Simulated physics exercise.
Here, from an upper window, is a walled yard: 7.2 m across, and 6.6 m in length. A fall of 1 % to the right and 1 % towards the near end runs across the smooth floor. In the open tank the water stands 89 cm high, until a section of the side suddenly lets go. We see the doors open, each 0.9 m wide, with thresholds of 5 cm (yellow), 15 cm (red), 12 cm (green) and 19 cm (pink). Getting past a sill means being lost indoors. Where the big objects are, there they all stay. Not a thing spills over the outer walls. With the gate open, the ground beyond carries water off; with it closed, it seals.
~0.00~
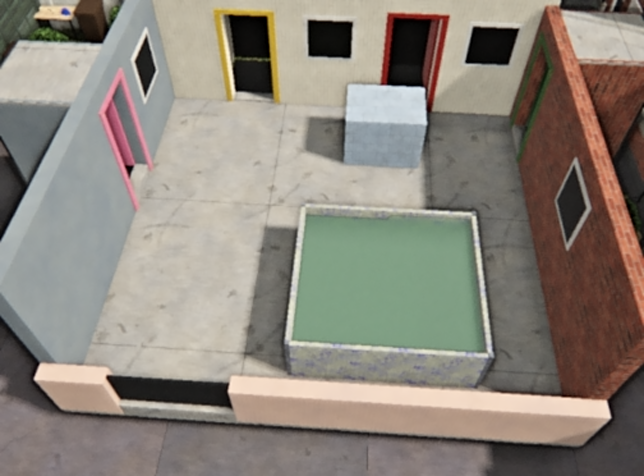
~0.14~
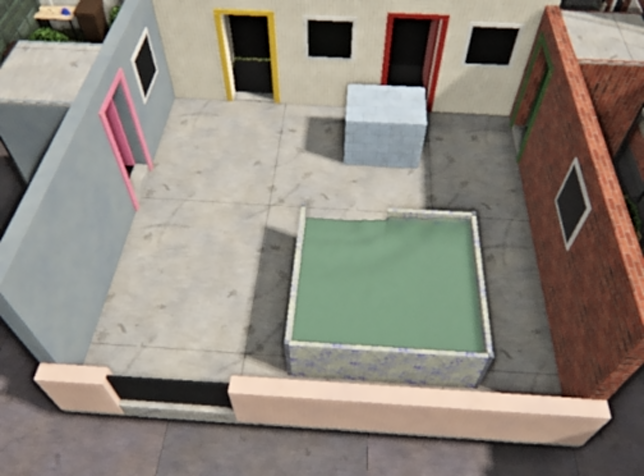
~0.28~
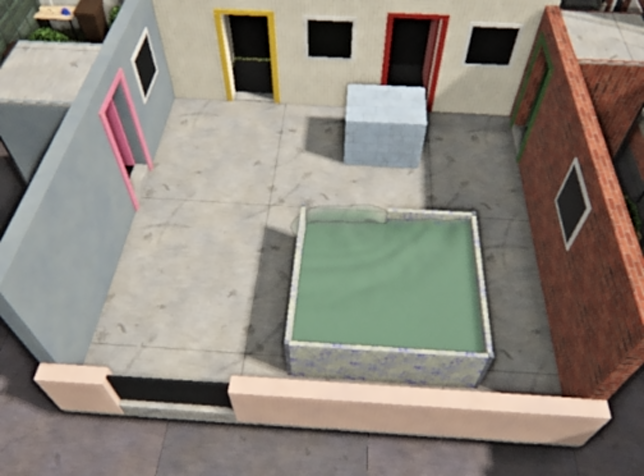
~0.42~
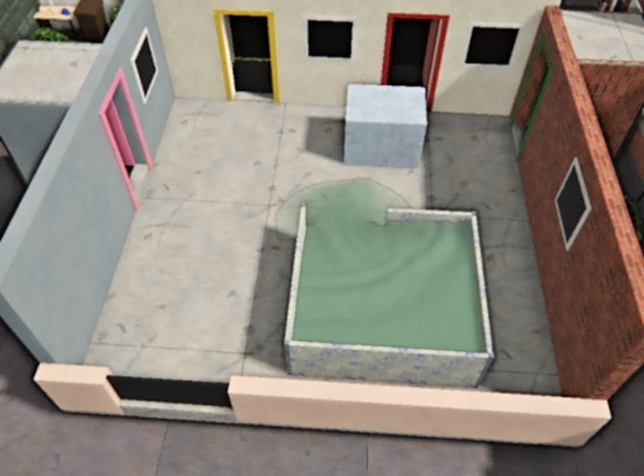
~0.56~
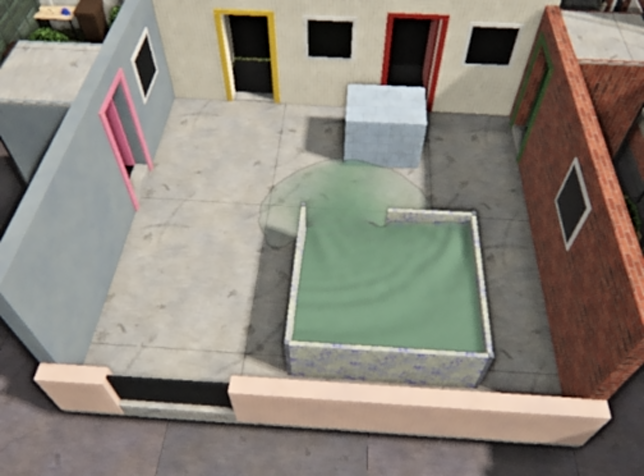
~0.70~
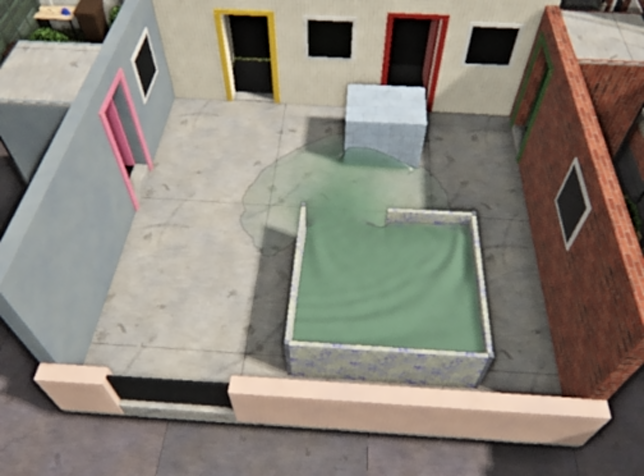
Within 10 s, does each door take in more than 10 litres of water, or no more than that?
In that time the yellow door takes in more, the red door takes in no more, the green door takes in more, the pink door takes in no more.
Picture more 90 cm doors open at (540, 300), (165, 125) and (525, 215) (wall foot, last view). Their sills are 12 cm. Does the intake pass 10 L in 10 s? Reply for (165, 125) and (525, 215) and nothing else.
In that order: Above, over.
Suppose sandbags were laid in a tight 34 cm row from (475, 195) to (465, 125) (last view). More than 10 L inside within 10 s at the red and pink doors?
Then the red door is over the mark and the pink door is short of it.
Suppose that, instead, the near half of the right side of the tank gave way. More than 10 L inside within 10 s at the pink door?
In that case, pink door: Less than that.
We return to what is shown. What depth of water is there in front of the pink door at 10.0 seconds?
Depth: ~ 7.0 cm.
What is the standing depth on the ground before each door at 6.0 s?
Depths: Yellow door 18 cm, red door 13 cm, green door 11 cm, pink door 8 cm.
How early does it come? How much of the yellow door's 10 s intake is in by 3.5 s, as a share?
About 40 per cent.
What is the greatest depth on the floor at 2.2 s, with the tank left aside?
About 50 cm.
After 1.4 s water covers 30 % of the floor and is deepest (54 cm) near (357, 172); yellow door 7 cm at the sill, 0 L in, red door not reached, green door not reached, pink door not reached.
After 2.2 s water covers 50 % of the floor and is deepest (50 cm) near (357, 172); yellow door 26 cm at the sill, 80 L in, red door 3 cm at the sill, 0 L in, green door 16 cm at the sill, 5 L in, pink door not reached.
After 3.5 s water covers 60 % of the floor and is deepest (42 cm) near (225, 103); yellow door 21 cm at the sill, 249 L in, red door 5 cm at the sill, 0 L in, green door 18 cm at the sill, 15 L in, pink door 11 cm at the sill, 0 L in.
After 6.0 s water covers 100 % of the floor and is deepest (29 cm) near (284, 401); yellow door 18 cm at the sill, 477 L in, red door 13 cm at the sill, 2 L in, green door 11 cm at the sill, 41 L in, pink door 8 cm at the sill, 0 L in.
After 10.0 s water covers 100 % of the floor and is deepest (28 cm) near (546, 420); yellow door 10 cm at the sill, 616 L in, red door 9 cm at the sill, 2 L in, green door 10 cm at the sill, 44 L in, pink door 7 cm at the sill, 0 L in.
